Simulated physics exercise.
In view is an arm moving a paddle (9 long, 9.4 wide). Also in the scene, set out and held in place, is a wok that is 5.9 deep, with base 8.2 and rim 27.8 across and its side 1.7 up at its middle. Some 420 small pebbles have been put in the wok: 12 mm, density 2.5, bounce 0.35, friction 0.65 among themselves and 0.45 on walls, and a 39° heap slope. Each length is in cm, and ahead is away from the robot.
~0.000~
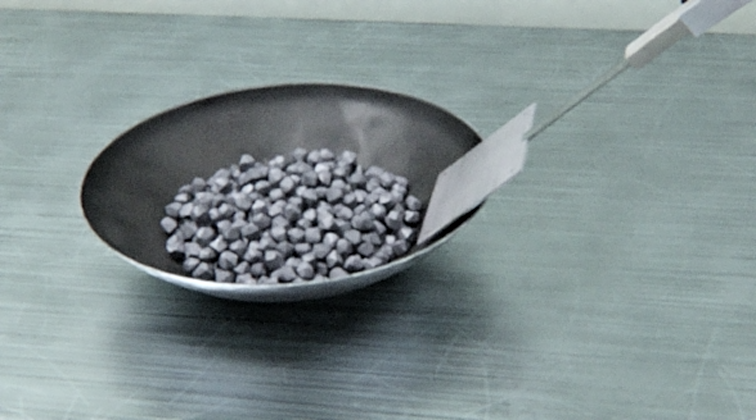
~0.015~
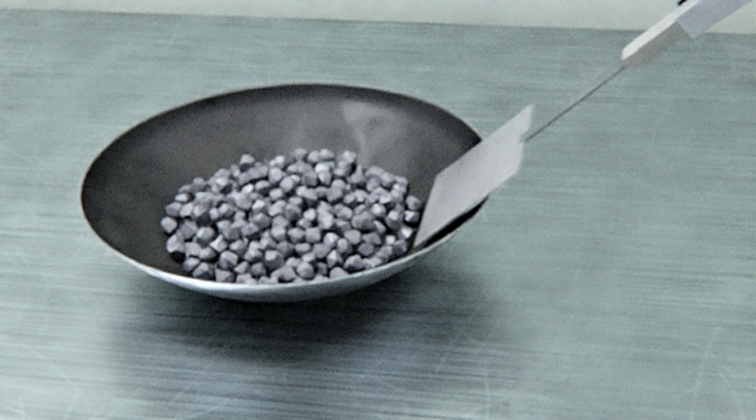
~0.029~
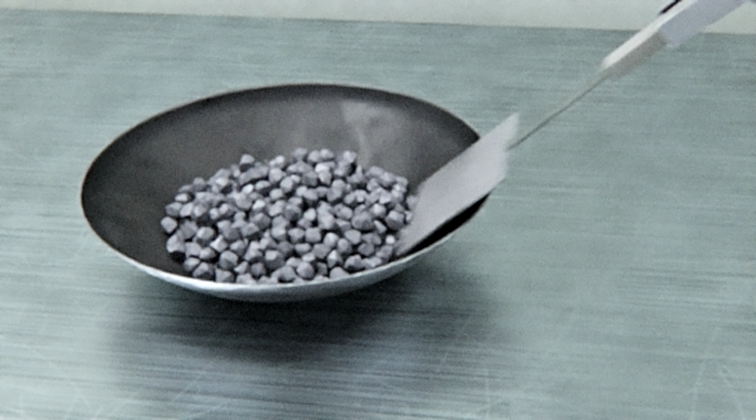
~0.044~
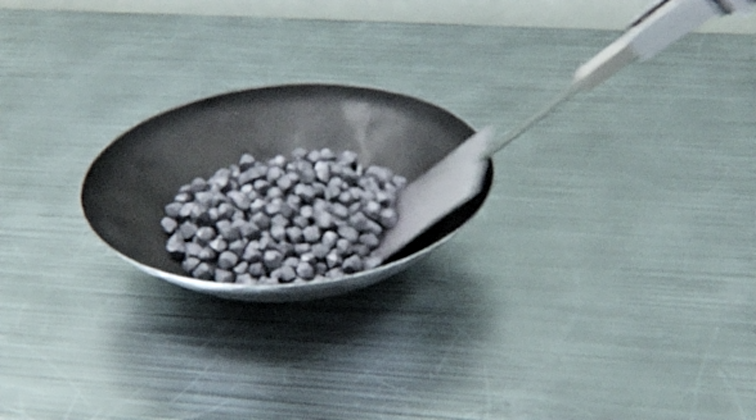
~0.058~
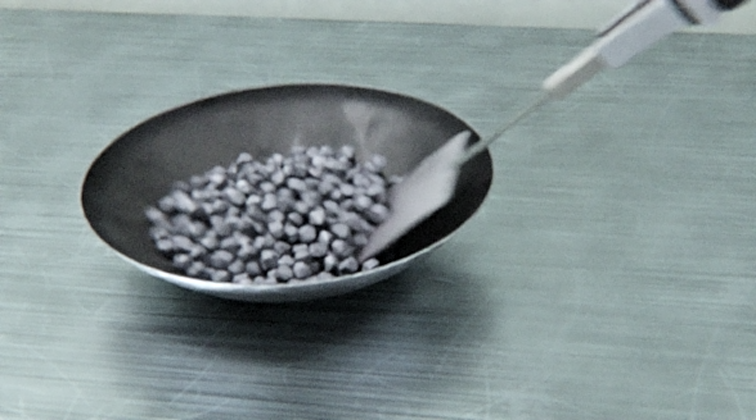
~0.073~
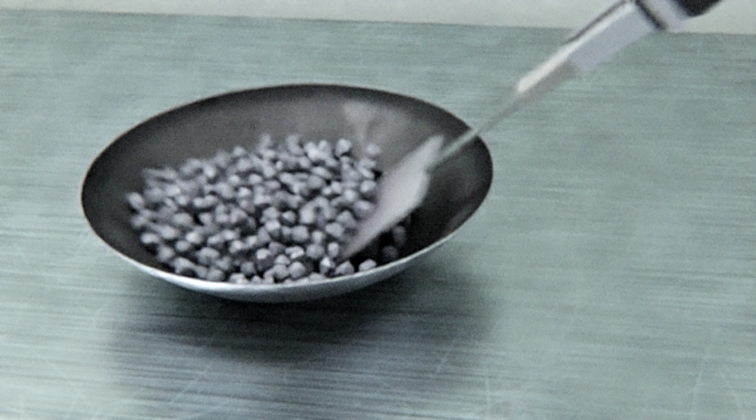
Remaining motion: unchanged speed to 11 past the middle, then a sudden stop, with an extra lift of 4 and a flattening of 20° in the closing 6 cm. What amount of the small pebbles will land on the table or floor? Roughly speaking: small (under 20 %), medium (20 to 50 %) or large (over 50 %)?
Roughly, large, over 50 %.
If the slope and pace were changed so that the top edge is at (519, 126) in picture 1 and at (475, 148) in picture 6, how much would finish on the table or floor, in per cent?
Around 45 per cent finishes on the table or floor.
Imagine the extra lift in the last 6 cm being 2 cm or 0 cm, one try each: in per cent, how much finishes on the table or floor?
It works out to some 70 per cent for the first setting and some 70 per cent for the second.
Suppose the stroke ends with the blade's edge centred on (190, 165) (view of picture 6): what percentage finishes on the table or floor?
Roughly 30 per cent, I'd say.
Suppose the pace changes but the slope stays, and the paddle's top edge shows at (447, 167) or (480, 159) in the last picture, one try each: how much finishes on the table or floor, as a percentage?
I'd estimate close to 55 and 45 in a hundred.
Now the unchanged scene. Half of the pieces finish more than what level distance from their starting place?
23 cm.
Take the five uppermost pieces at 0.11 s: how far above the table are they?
Height: Some 7 cm.
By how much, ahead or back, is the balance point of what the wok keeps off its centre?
Ahead of centre, near 3.0 centimetres.
After 0.11 s, sloping 42°, highest piece 7 above the table; 419 in the wok.
After 0.14 s, sloping 38°, highest piece 10 above the table; 404 in the wok, 15 on the blade or in flight.
After 0.36 s, sloping 22°, highest piece 23 above the table; 163 in the wok, 103 on the table or floor, 153 on the blade or in flight.
After 1.41 s, sloping 22°, highest piece 4 above the table; 256 on the table or floor, 163 in the wok.
At rest, 256 on the table or floor, 163 in the wok. That is 61 % on the table or floor.
